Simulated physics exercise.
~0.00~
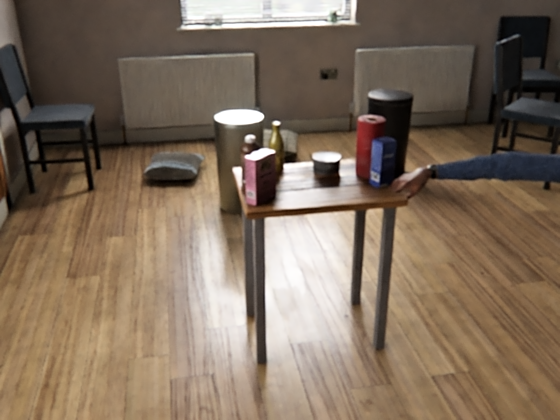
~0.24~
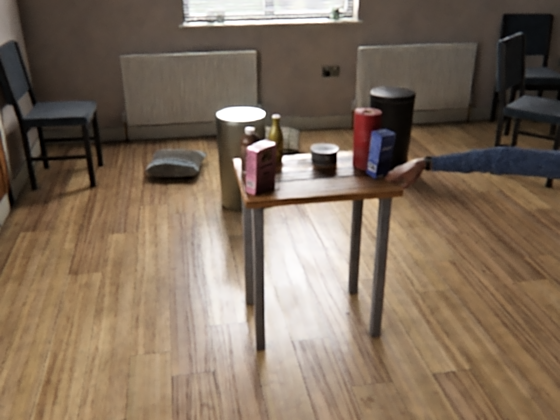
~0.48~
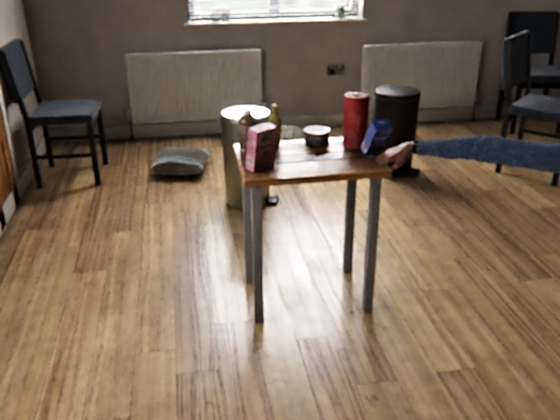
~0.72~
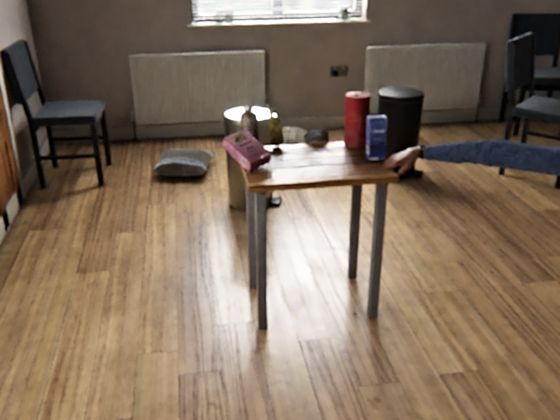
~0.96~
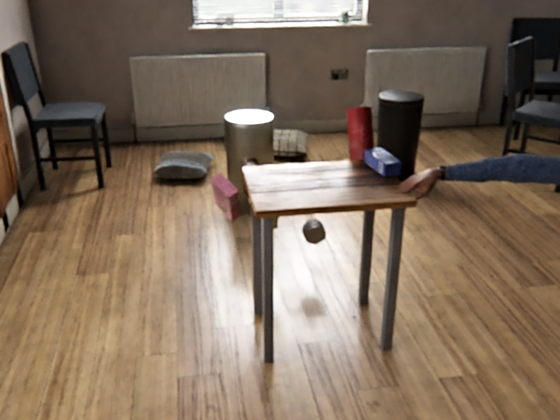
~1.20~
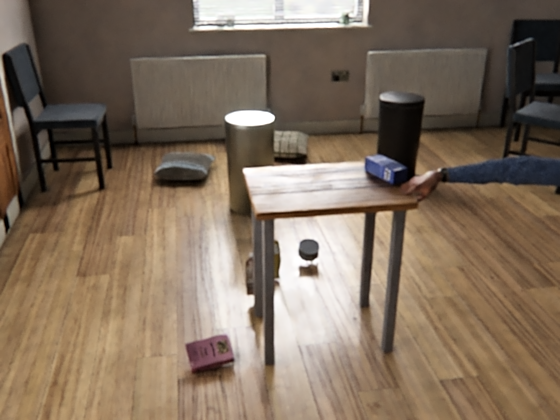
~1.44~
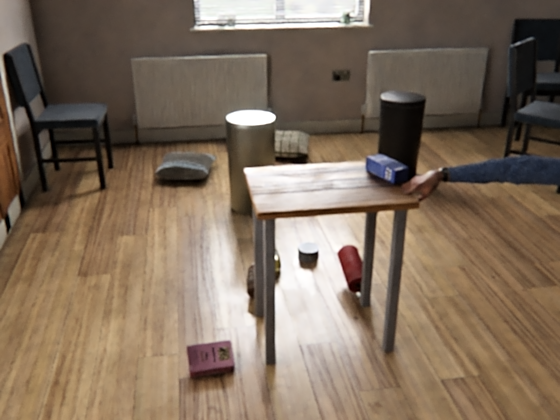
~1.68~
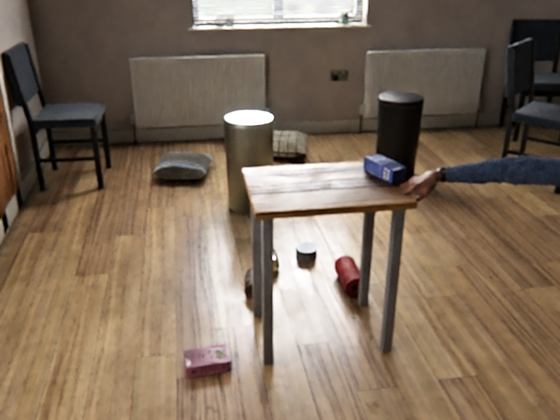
To begin with, a hand at the right grips a small wooden table holding a pink packet, two bottles, a small tub, a red roll and a blue carton. The hand pushes the table away towards the back of the room, and the packet starts to tip. The table then comes back sharply, and the packet, bottles and tub drop off while the red roll leans and the blue carton topples. The roll falls too. Finally, the blue carton alone lies on the table, with the other items on the floor and the hand still at the edge.
